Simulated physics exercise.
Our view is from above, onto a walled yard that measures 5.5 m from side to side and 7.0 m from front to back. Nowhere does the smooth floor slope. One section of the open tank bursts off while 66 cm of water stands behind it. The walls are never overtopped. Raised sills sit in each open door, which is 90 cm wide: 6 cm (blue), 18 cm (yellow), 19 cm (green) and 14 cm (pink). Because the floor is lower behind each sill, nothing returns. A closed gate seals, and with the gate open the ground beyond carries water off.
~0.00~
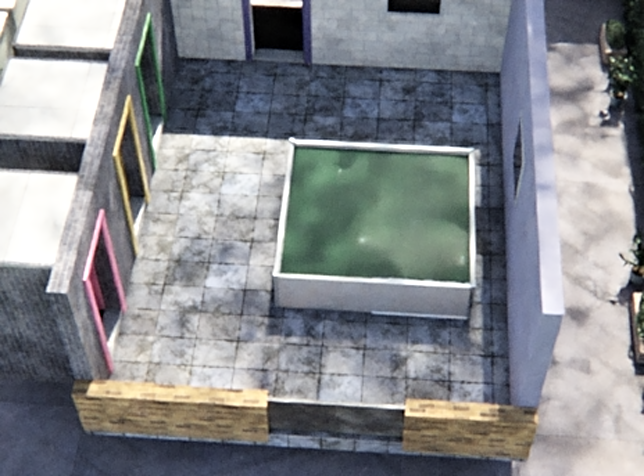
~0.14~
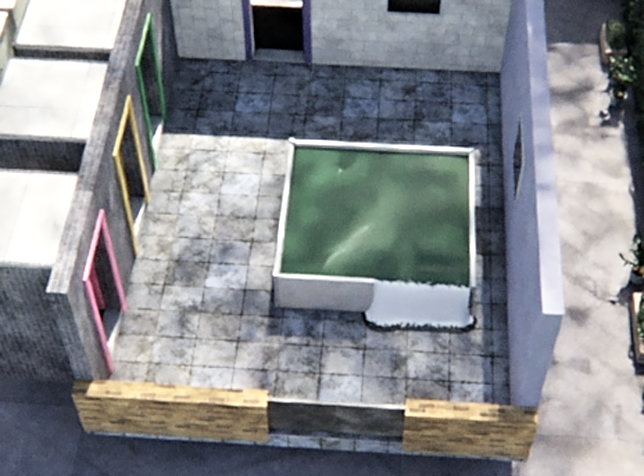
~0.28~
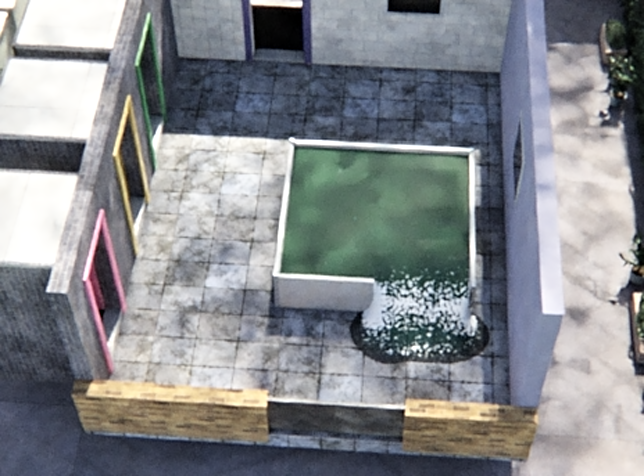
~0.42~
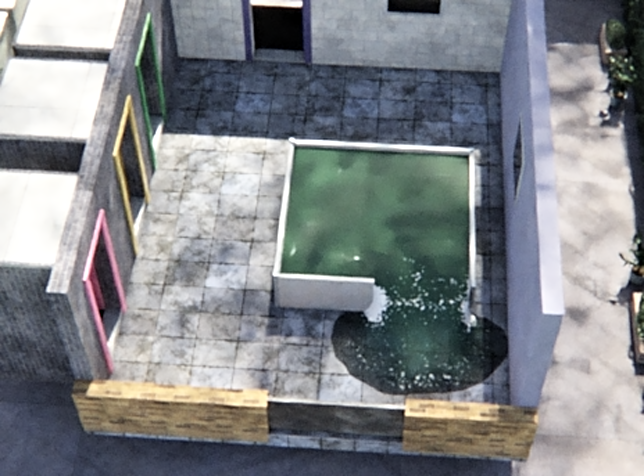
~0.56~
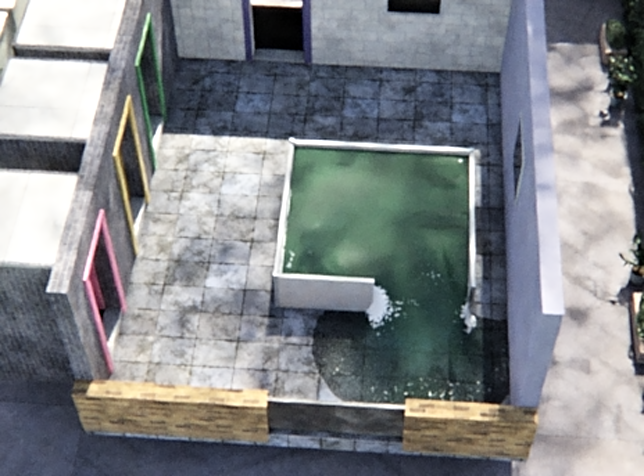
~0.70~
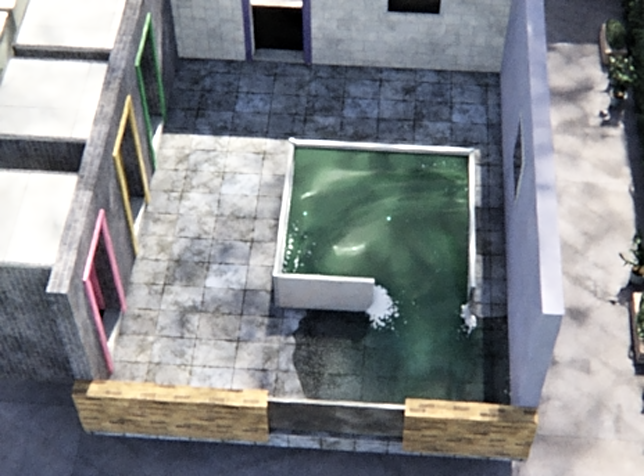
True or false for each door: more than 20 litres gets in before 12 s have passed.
Blue door true, yellow door false, green door false, pink door true.
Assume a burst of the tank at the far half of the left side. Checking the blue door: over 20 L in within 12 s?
Measured against that limit, the blue door goes beyond it.
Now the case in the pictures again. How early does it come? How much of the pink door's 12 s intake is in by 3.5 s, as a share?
By then it's near 10% of the total.
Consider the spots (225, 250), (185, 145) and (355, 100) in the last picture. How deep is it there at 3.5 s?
Spot by spot: Some 2, 0, then 0 cm.
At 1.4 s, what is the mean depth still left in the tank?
Around 51 cm on average.
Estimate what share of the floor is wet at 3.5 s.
Roughly 50 percent.
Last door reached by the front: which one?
Last: Blue.
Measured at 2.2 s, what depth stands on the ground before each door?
Depths in centimetres - blue: 0, yellow: 0, green: 0, pink: 0.
After 1.4 s water covers 15 % of the floor and is deepest (60 cm) near (501, 432); blue door not reached, yellow door not reached, green door not reached, pink door not reached.
After 2.2 s water covers 25 % of the floor and is deepest (50 cm) near (434, 416); blue door not reached, yellow door not reached, green door not reached, pink door not reached.
After 3.5 s water covers 50 % of the floor and is deepest (37 cm) near (501, 432); blue door not reached, yellow door 6 cm at the sill, 0 L in, green door not reached, pink door 30 cm at the sill, 23 L in.
After 7.0 s water covers 95 % of the floor and is deepest (22 cm) near (117, 408); blue door 17 cm at the sill, 30 L in, yellow door 11 cm at the sill, 0 L in, green door 6 cm at the sill, 0 L in, pink door 20 cm at the sill, 183 L in.
After 12.0 s water covers 100 % of the floor and is deepest (18 cm) near (483, 170); blue door 14 cm at the sill, 211 L in, yellow door 7 cm at the sill, 0 L in, green door 14 cm at the sill, 0 L in, pink door 11 cm at the sill, 212 L in.
